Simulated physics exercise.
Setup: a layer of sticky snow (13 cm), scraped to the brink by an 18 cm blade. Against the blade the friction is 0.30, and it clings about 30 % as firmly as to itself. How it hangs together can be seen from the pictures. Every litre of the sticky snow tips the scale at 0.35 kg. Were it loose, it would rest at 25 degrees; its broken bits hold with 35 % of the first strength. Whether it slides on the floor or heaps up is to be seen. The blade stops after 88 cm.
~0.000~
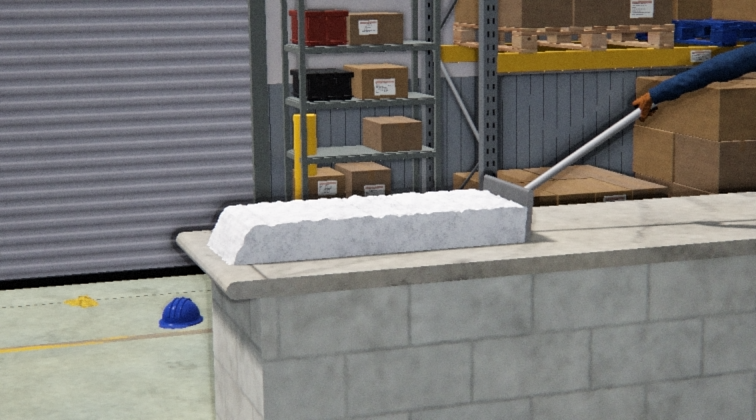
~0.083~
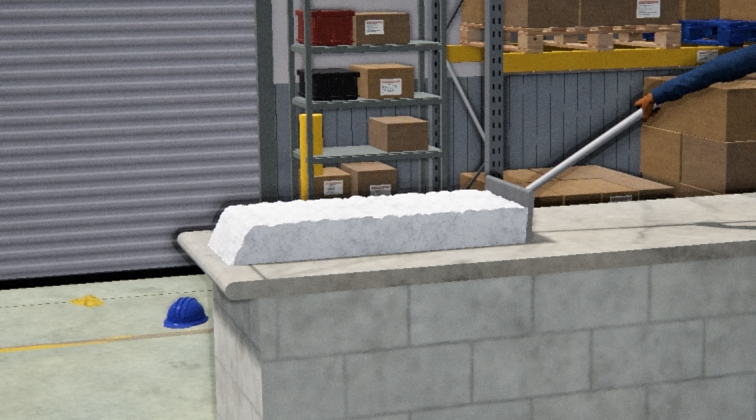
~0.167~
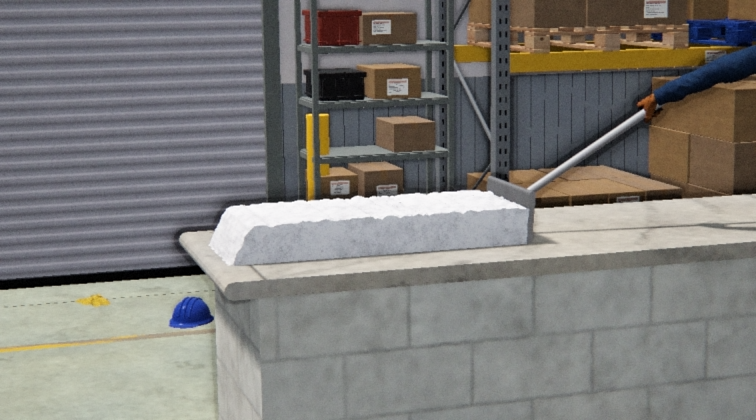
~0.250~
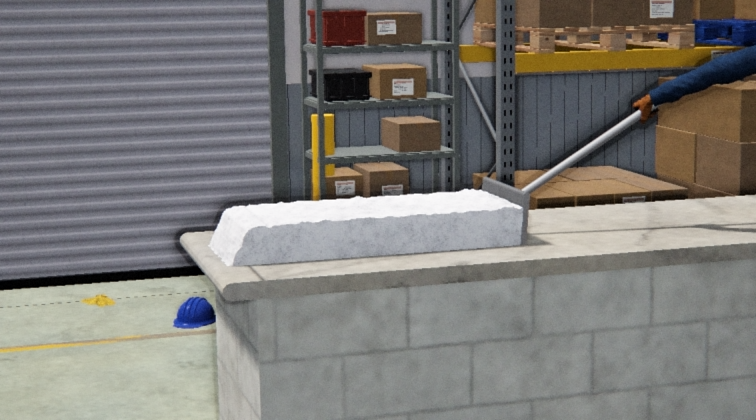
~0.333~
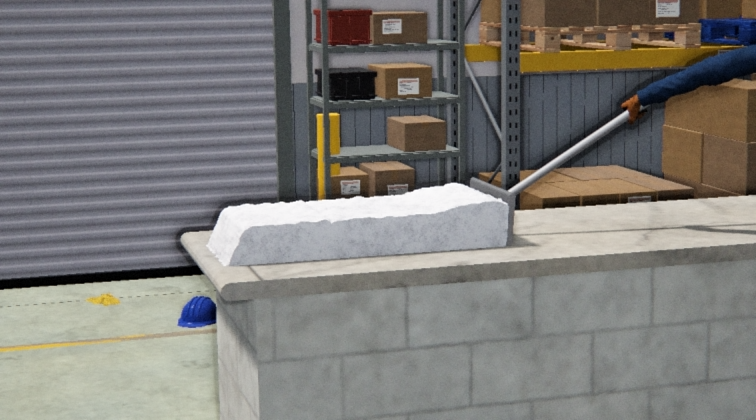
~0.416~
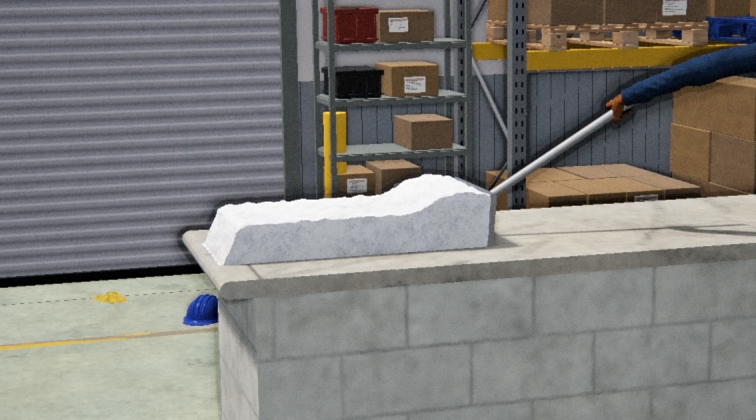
A blue-sleeved arm pushing a long-handled blade leftward against a white snow slab on a block wall, its right end bulging upward.
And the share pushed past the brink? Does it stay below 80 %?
Yes, it stays below 80 %.
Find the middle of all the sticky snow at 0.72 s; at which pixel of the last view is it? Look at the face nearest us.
Close to (311, 235) in the last picture.
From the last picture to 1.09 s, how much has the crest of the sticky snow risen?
Around 4 centimetres, give or take.
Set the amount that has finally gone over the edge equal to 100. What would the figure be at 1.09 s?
Close to 30 in a hundred.
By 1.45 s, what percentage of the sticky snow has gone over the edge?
Share noted: Around 50 %.
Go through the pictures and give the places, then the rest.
The first picture shows foot of the blade at (525, 242), not yet moved; foremost bit of the sticky snow at (235, 262), piled 13 cm high.
The second picture shows foot of the blade at (525, 243), not yet moved; foremost bit of the sticky snow at (235, 262), piled 13 cm high.
The third picture shows foot of the blade at (526, 244), not yet moved; foremost bit of the sticky snow at (235, 262), piled 13 cm high.
The fourth picture shows foot of the blade at (520, 245), moved 2.5 cm; foremost bit of the sticky snow at (234, 263), piled 14 cm high.
The fifth picture shows foot of the blade at (506, 246), moved 7.9 cm; foremost bit of the sticky snow at (230, 263), piled 16 cm high.
The sixth picture shows foot of the blade at (487, 247), moved 15 cm; foremost bit of the sticky snow at (224, 262), piled 19 cm high.
After 0.72 s, 0 % has gone over the edge.
After 1.09 s, 19 % has gone over the edge.
After 1.45 s, 52 % has gone over the edge.
After 1.81 s, 60 % has gone over the edge.
After 2.77 s, 63 % has gone over the edge.
